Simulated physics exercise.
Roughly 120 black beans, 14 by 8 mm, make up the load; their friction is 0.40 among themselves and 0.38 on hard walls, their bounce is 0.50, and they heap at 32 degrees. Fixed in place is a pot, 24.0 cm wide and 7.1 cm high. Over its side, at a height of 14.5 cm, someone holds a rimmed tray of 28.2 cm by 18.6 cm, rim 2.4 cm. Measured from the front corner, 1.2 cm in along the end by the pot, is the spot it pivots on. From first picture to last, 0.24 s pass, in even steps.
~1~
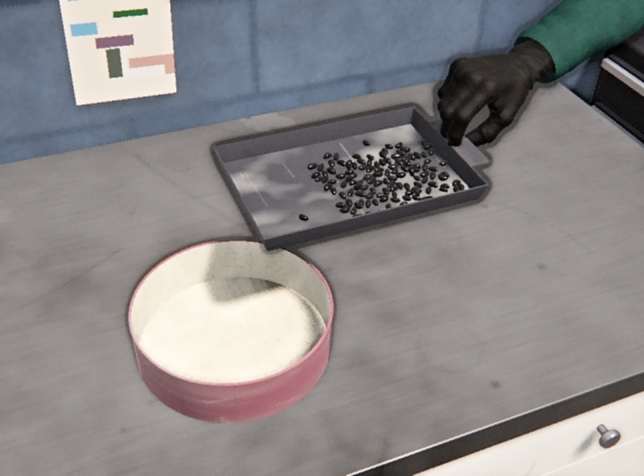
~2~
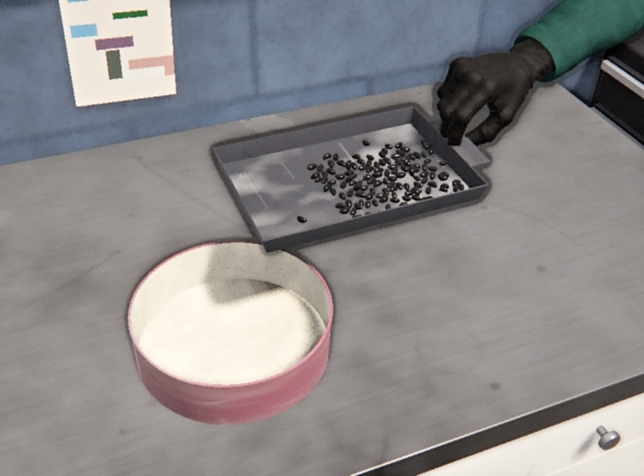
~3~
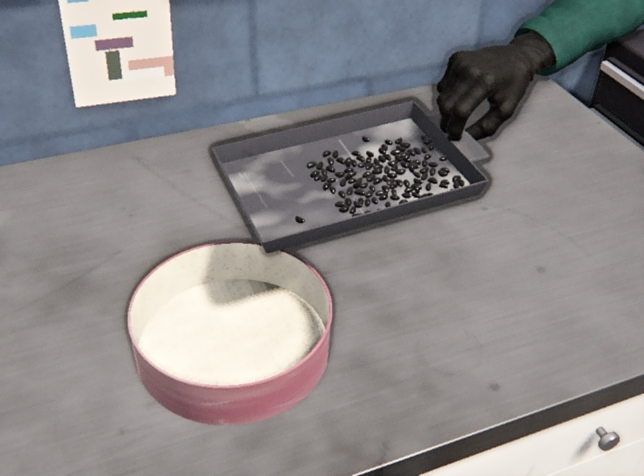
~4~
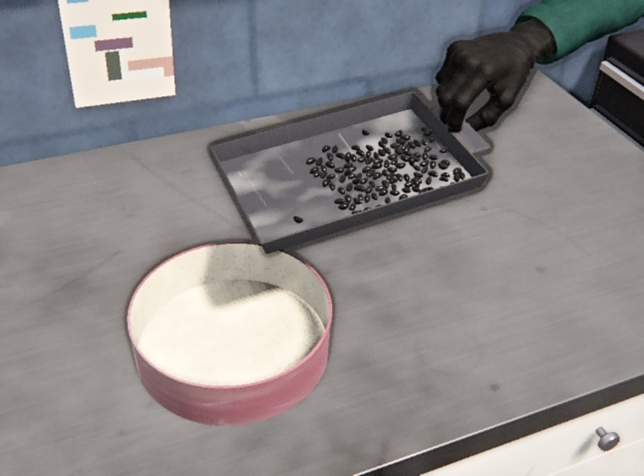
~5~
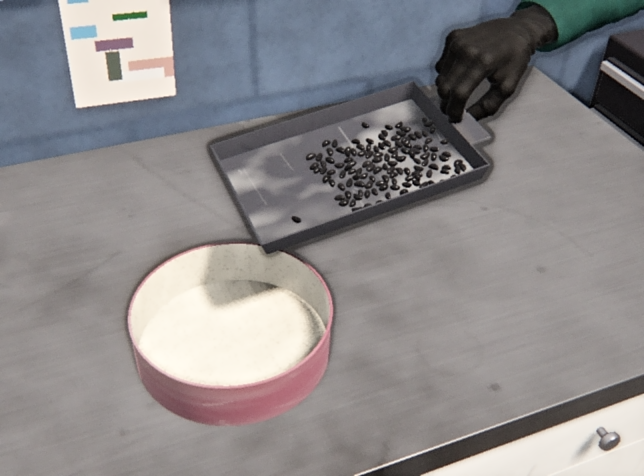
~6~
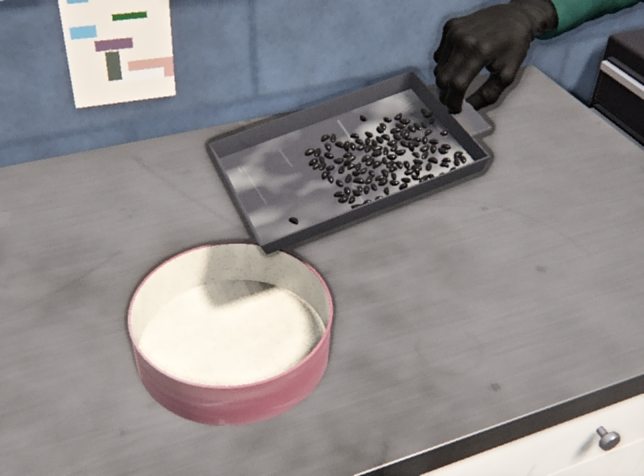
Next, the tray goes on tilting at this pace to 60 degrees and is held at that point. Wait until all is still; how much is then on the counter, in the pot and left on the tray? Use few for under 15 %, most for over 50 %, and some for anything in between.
Counter: Few, pot: Some, tray: Most.
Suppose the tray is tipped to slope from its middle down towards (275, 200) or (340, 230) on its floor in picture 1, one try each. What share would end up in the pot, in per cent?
I'd put it at roughly 20 per cent for the first tilt and roughly 5 per cent for the second.
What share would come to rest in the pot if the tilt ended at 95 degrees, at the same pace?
I'd expect some 100 per cent in the pot.
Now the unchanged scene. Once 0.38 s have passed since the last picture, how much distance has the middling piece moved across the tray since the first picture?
5 cm.
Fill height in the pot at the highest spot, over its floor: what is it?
Close to 1.0 cm up.
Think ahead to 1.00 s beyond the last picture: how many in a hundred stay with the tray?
About 70% of the load.
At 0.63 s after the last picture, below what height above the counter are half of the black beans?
Height: Around 18 cm.
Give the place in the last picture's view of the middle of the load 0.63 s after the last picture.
Around (265, 218).
Then, 0.38 s after the last picture, tilt 35 degrees; the tray holds 100 %, the pot 0 %.
Then, 0.63 s after the last picture, tilt 50 degrees; the tray holds 95 %, the pot 0 %.
Then, 1.00 s after the last picture, tilt 60 degrees; the tray holds 70 %, the pot 30 %.
In the end, counter 0 %, pot 30 %, tray 70 %.
